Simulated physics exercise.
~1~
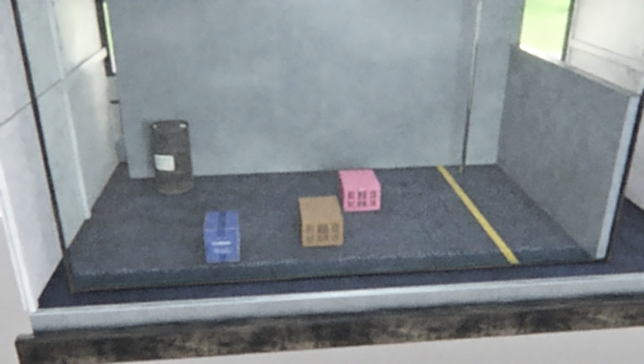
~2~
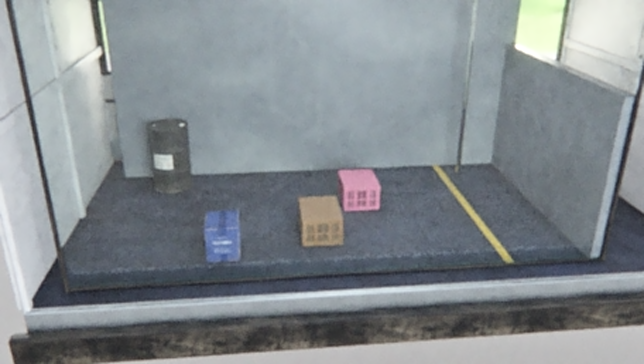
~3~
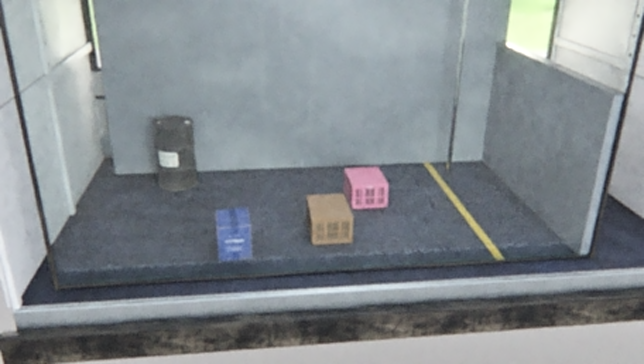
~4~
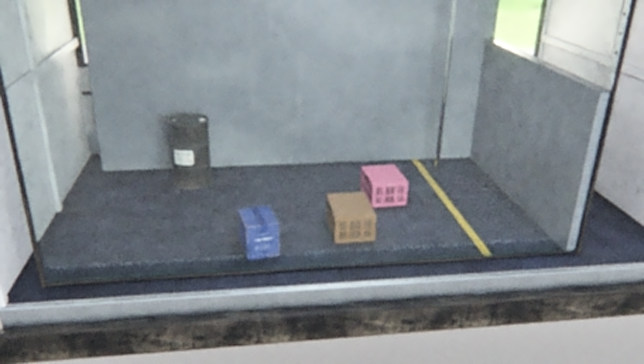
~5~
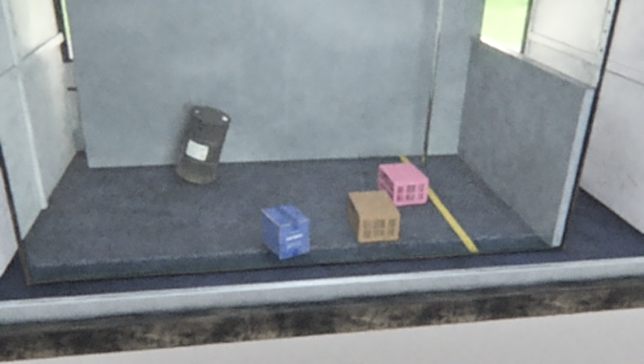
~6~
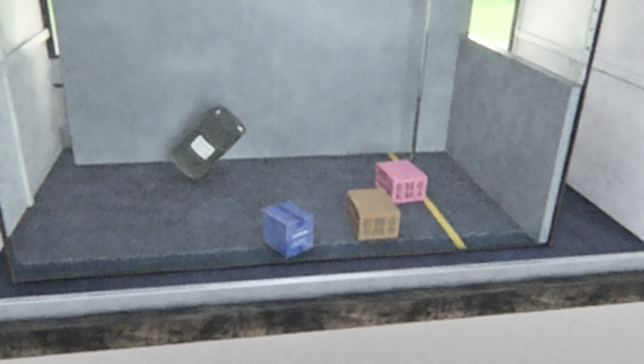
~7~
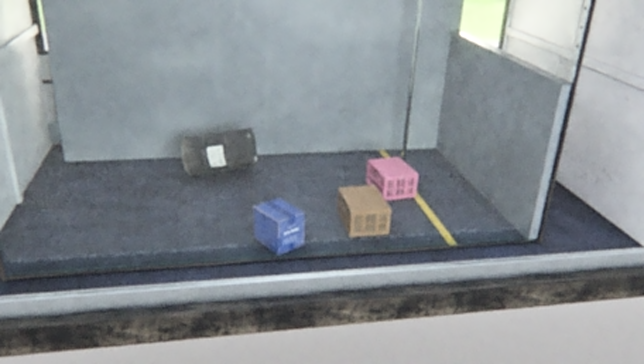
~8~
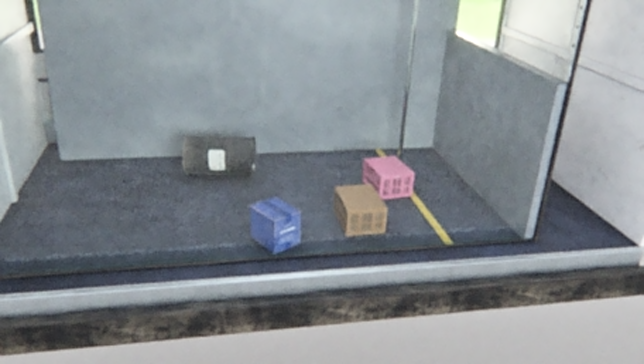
A blue carton, a brown crate, a pink crate and a black drum slid right across the dark floor of an open bay, then the drum leaned and toppled onto its side, while the others stayed upright, all stopping short of the yellow line.
